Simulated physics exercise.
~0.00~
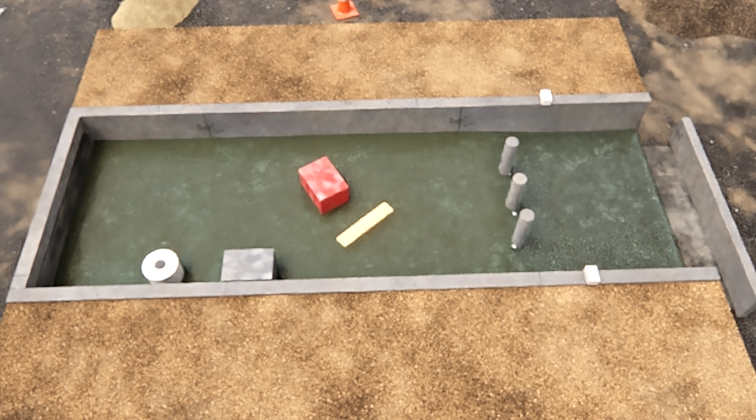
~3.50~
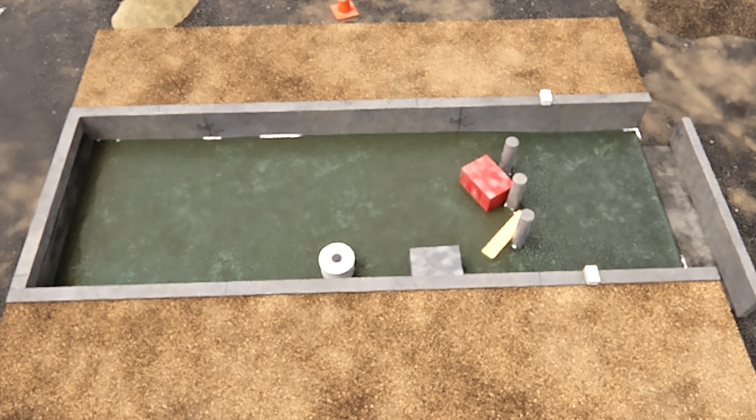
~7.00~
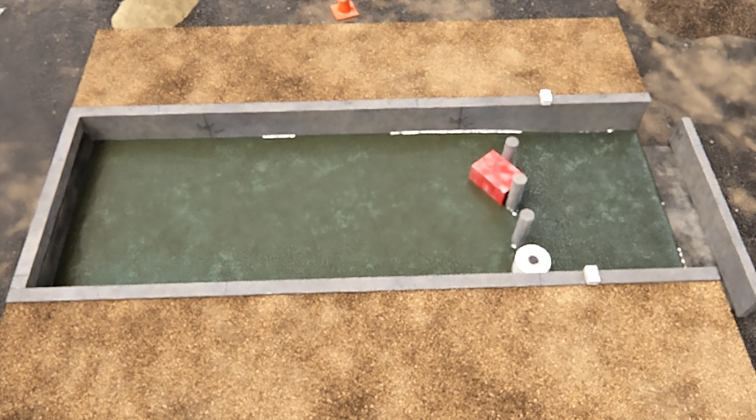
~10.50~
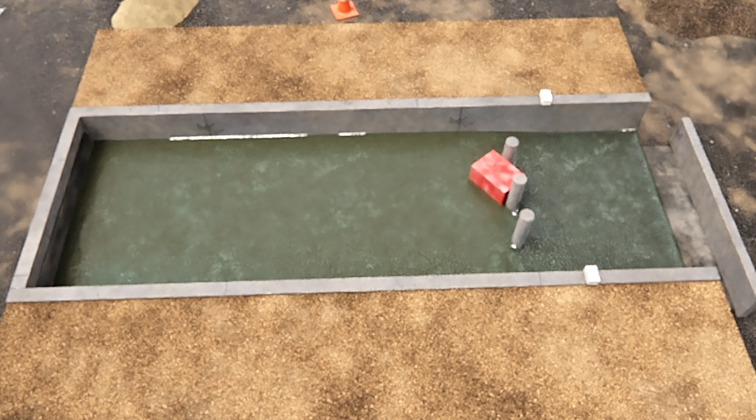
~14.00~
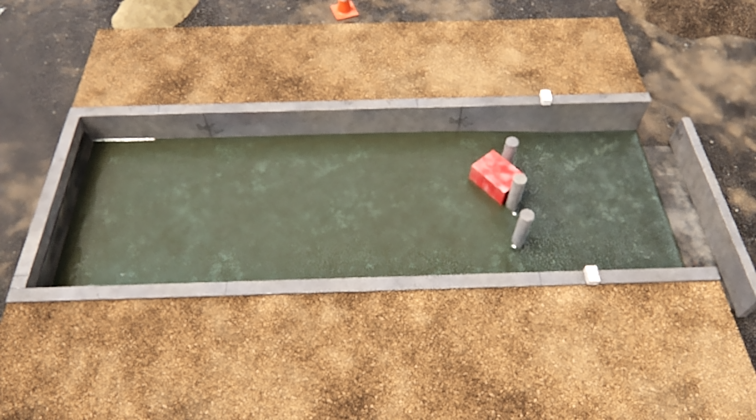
Red crate drifting right along a walled water channel and lodging against grey posts, while three other floating objects pass out of view.
